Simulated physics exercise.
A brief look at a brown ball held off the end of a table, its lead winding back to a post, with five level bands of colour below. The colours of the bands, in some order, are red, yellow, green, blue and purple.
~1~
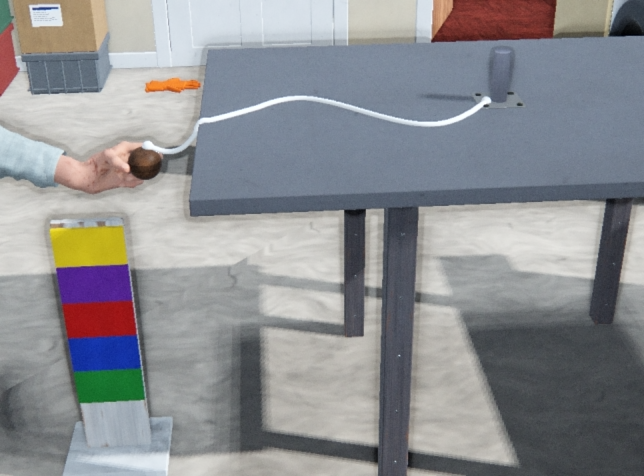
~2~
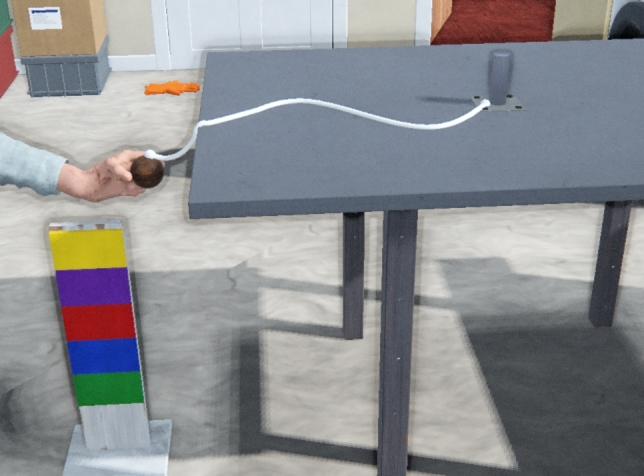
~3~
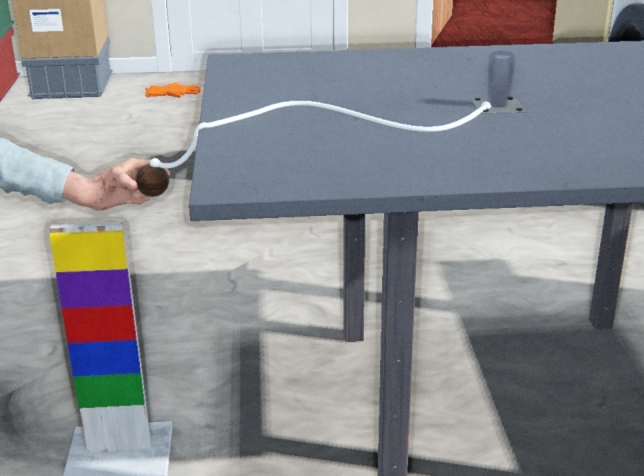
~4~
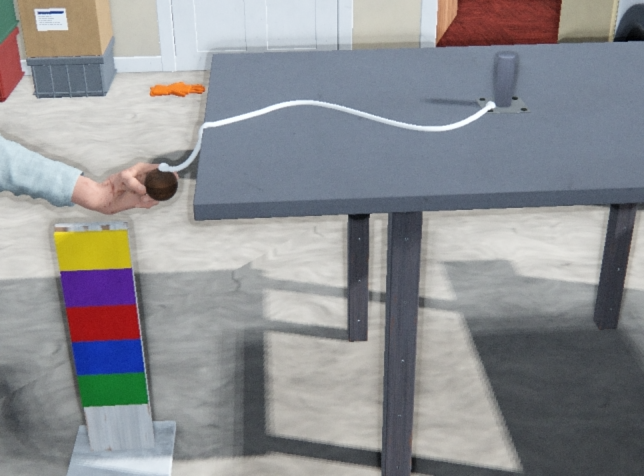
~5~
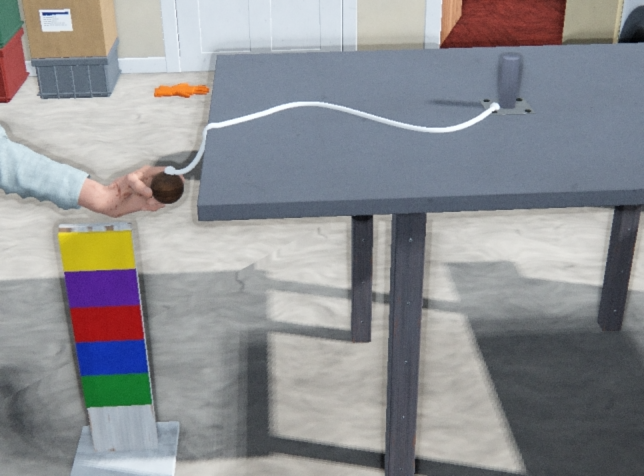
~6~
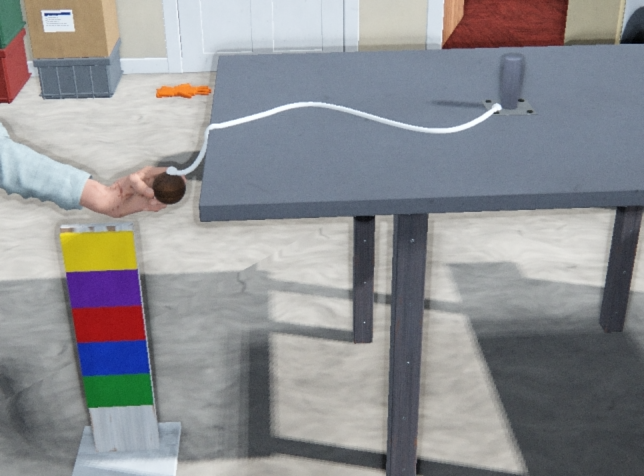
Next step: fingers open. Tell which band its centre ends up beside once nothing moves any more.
Beside the purple band.
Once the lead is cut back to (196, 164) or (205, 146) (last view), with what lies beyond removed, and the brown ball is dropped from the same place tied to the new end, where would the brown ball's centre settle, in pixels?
In turn, (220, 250) for the first and (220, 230) for the second.
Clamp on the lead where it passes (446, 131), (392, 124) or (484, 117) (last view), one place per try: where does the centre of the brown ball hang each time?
First try (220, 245), second try (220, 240), third try (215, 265).
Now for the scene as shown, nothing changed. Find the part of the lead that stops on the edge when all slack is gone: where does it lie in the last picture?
Roughly (273, 112).
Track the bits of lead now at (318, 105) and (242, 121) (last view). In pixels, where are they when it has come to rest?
First one: (262, 123); second one: (210, 168).
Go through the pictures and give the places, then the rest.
In the first frame, brown ball (145, 163); yellow (89, 248); purple (94, 285); red (100, 320); blue (105, 354); green (110, 387).
In the second frame, brown ball (147, 172); lead through (471, 114) (410, 126) (345, 109) (277, 104) (215, 122).
In the third frame, brown ball (152, 180).
In the fourth frame, brown ball (161, 185); lead through (476, 116) (415, 128) (350, 111) (282, 106) (220, 124).
In the fifth frame, brown ball (167, 187).
In the sixth frame, brown ball (169, 188); lead through (482, 118) (421, 130) (356, 113) (288, 107) (226, 125).
A little later, ball near (222, 268); level with purple.
Next, ball near (203, 276); level with purple.
When it is over, ball near (216, 275); level with purple. At purple.
